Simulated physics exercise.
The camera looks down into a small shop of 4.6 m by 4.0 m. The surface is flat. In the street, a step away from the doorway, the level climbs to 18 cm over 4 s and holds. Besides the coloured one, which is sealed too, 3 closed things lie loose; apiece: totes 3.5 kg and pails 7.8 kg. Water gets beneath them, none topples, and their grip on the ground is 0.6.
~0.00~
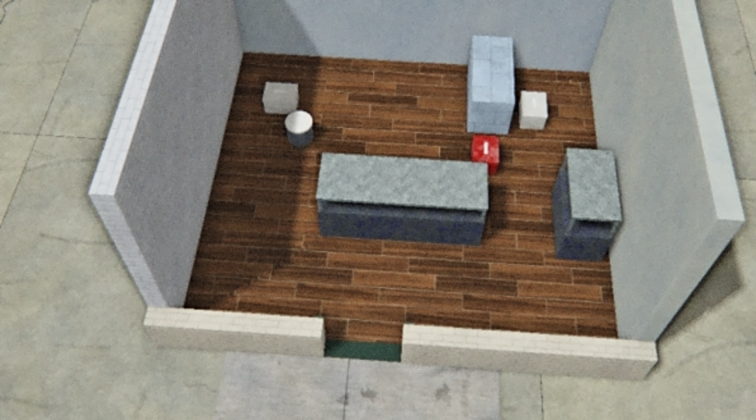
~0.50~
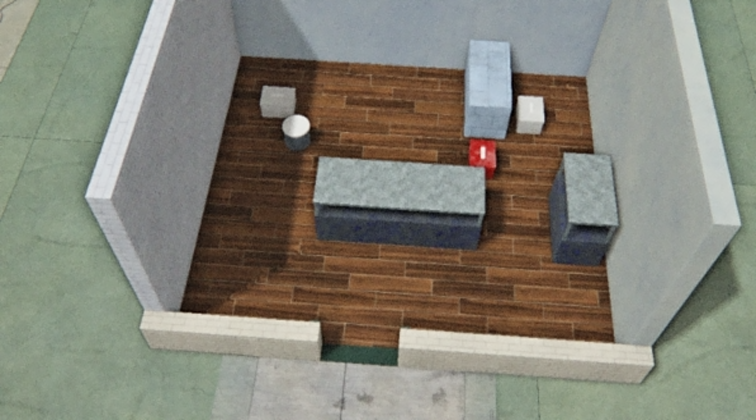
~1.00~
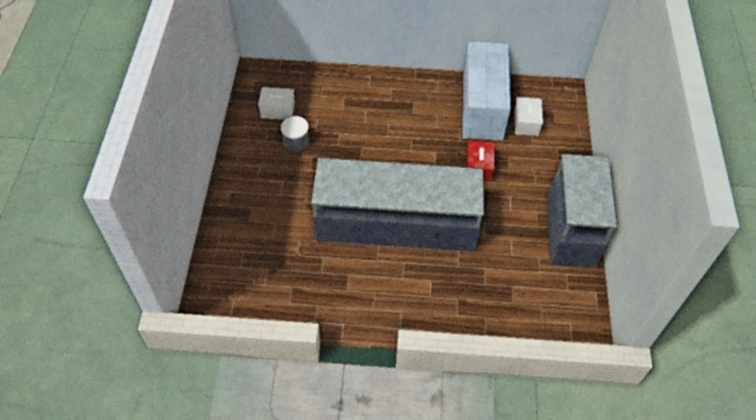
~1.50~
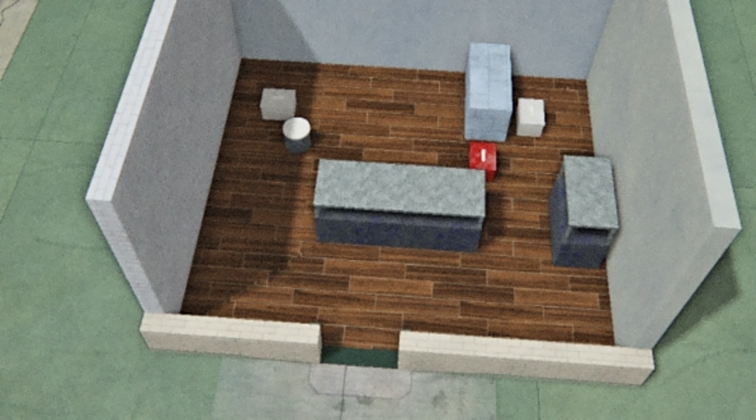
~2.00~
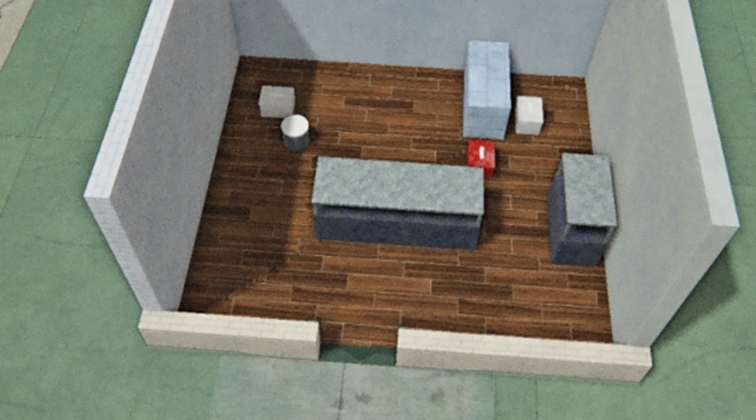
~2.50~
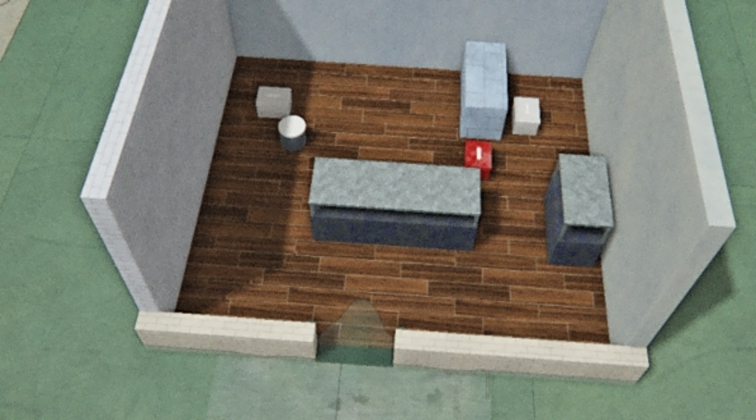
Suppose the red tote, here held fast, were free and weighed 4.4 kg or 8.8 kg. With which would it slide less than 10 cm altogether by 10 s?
Verdict: The smaller load will do.
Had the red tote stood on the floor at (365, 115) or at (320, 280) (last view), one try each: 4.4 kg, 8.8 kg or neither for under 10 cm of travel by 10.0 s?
In that order: The smaller is enough; neither is enough.
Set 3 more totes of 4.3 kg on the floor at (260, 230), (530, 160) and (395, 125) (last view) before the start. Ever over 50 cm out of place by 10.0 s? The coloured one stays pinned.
In that order: Over, less, less.
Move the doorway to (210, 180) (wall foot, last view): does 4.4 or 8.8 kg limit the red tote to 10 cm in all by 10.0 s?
Then only the higher weight holds it.
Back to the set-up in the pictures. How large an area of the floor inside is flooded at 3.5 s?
Roughly 2.0 m2.
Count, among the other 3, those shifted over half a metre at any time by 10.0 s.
That makes 0.
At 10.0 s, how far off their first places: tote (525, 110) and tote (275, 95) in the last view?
In turn: 0 cm, 40 cm.
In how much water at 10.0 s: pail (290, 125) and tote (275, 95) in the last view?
About 2 and 3 cm.
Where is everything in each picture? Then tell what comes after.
In the first picture, the red tote at (486, 149) rests on the ground; 0.0 m2 under water; 0 of 4 have shifted.
In the second picture, the red tote at (483, 153) rests on the ground; 0.0 m2 under water; 0 of 4 have shifted.
In the third picture, the red tote at (481, 155) rests on the ground; 0.0 m2 under water; 0 of 4 have shifted.
In the fourth picture, the red tote at (483, 156), on the bottom; 0.0 m2 under water; 0 of 4 have shifted.
In the fifth picture, the red tote at (482, 154) rests on the ground; water covers 0.0 m2; 0 of 4 have shifted.
In the sixth picture, the red tote at (479, 154), on the bottom; 0.2 m2 under water; 0 of 4 have shifted.
After 3.5 s the red tote would be 0 cm from its start with 4.4 kg and 0 cm from its start with 8.8 kg; 0 cm of water round it then.
After 4.5 s the red tote would be 0 cm from its start with 4.4 kg and 0 cm from its start with 8.8 kg; 0 cm of water round it then.
After 7.0 s the red tote would be 0 cm from its start with 4.4 kg and 0 cm from its start with 8.8 kg; 0 cm of water round it then.
After 10.0 s the red tote would be 0 cm from its start with 4.4 kg and 0 cm from its start with 8.8 kg; 1 cm of water round it then.
